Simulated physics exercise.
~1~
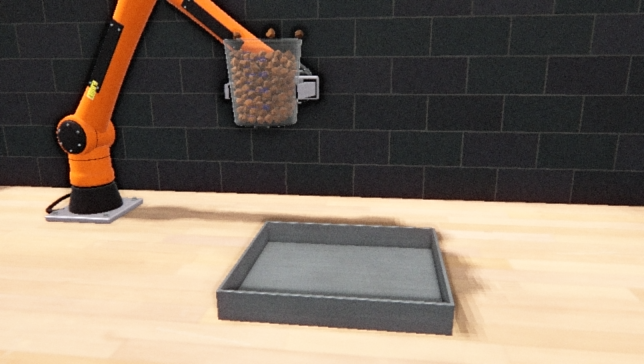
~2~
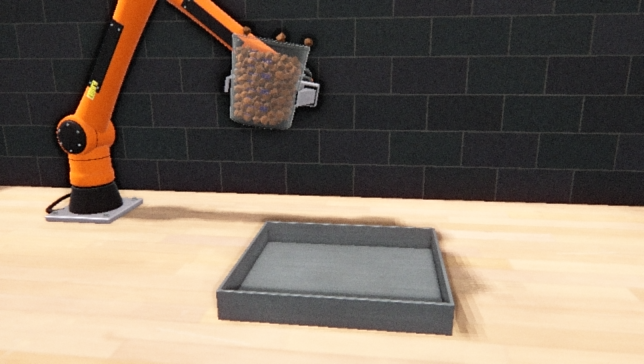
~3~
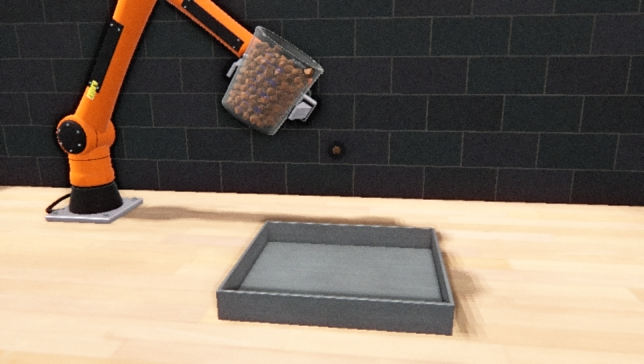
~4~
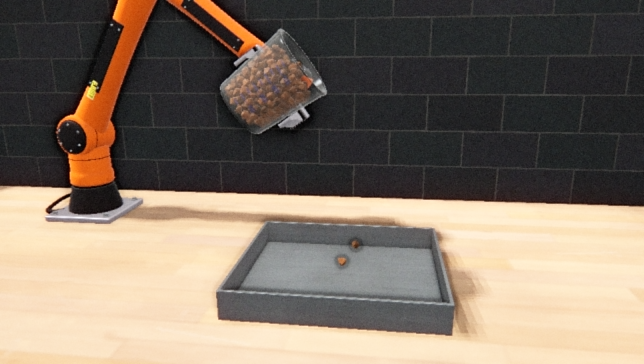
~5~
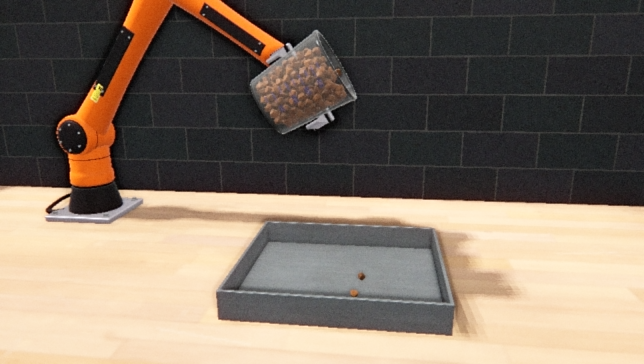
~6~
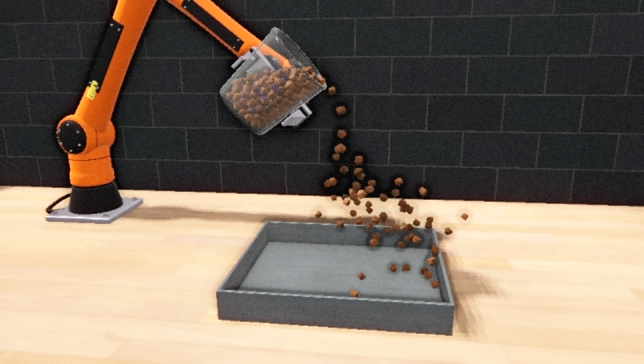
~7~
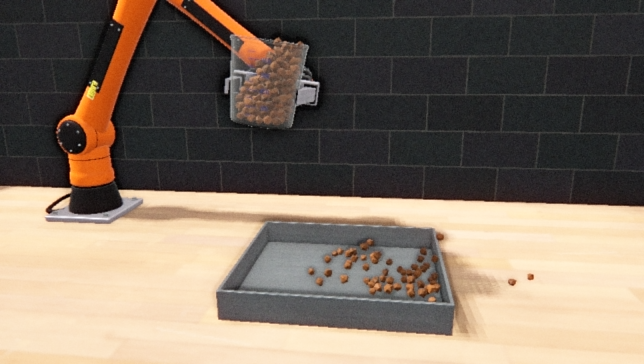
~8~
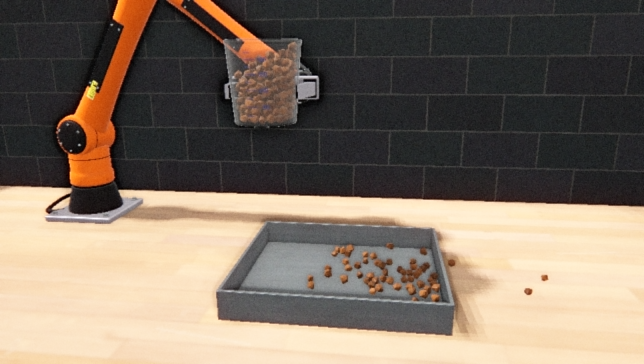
An orange robot arm tips a clear cup, spills some brown pellets into a gray tray, then levels it.
